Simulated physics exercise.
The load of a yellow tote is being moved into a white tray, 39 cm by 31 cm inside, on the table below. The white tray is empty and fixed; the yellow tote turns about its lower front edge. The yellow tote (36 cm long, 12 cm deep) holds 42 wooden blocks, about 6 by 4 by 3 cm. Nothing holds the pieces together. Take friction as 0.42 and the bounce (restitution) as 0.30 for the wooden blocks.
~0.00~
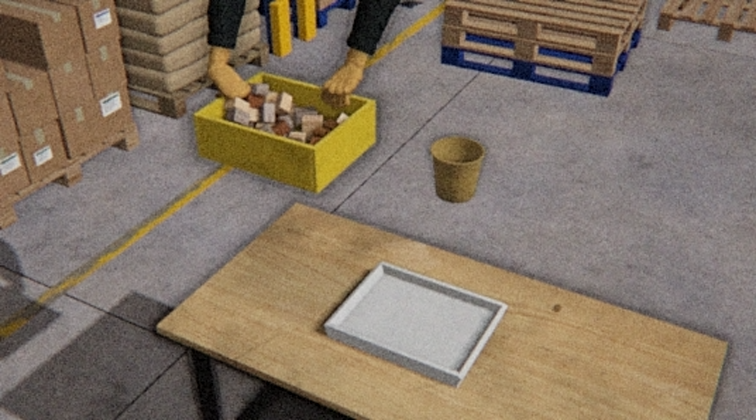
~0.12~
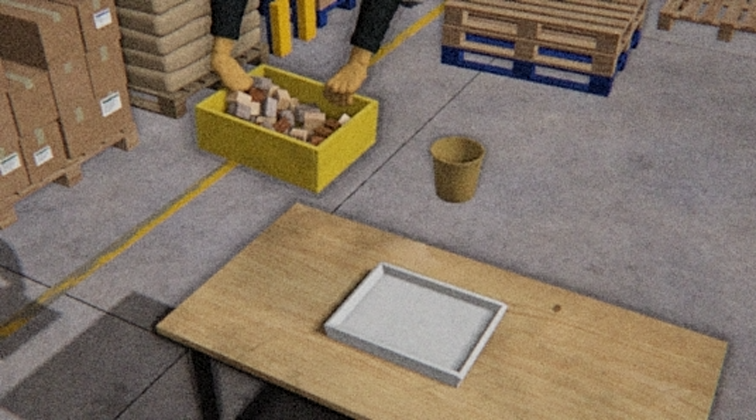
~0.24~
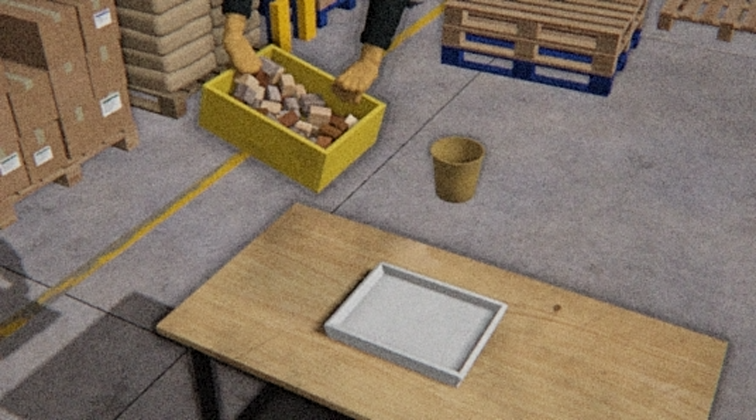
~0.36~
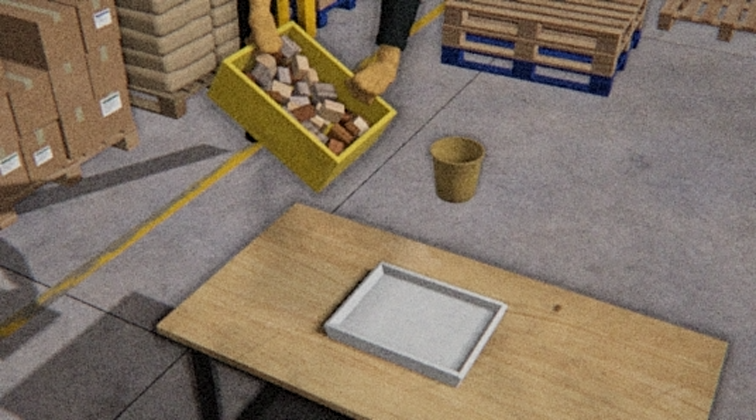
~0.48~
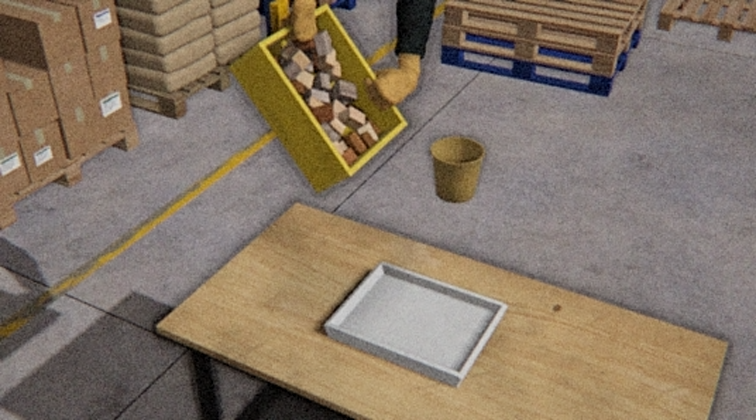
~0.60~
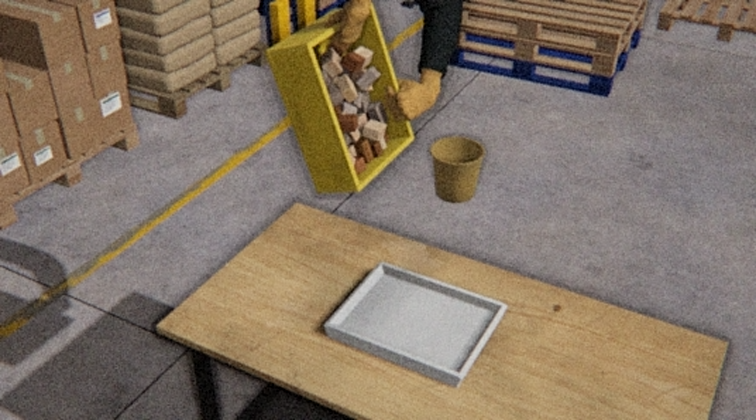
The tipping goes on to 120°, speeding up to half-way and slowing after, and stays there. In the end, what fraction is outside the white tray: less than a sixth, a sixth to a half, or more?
In the end a sixth to a half of them are outside the white tray.
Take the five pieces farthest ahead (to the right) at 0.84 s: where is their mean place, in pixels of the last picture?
At about (433, 240).
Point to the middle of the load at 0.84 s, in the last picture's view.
Around (377, 153).
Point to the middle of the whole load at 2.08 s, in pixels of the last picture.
At about (463, 324).
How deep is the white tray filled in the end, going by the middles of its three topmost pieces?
About 5 cm.
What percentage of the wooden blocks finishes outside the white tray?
Near 40 in a hundred.
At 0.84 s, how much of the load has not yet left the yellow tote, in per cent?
Some 80 per cent.
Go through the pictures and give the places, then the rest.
In the first picture (each is followed by its nearest rim corner in this view), yellow tote, (312, 147); white tray, (459, 375); 0° from level; none out.
Yellow tote, (315, 148); 4° from level, in the second picture.
Yellow tote, (324, 151); 15° from level, in the third picture.
Yellow tote, (336, 158); 31° from level, in the fourth picture.
Yellow tote, (349, 170); 50° from level, in the fifth picture.
Yellow tote, (358, 186); white tray, (459, 375); 70° from level; none out, in the sixth picture.
After 0.84 s, tilt 105°; 33 still in the yellow tote and 9 in the air.
After 1.13 s, tilt 120°; 12 still in the yellow tote, 9 in the white tray, 4 outside the white tray and 17 in the air.
After 1.55 s, tilt 120°; 22 in the white tray, 19 outside the white tray and 1 in the air.
Final count (at 2.08 s), 25 in the white tray and 17 outside the white tray. Asked share, 17 of 42, 40 per cent.
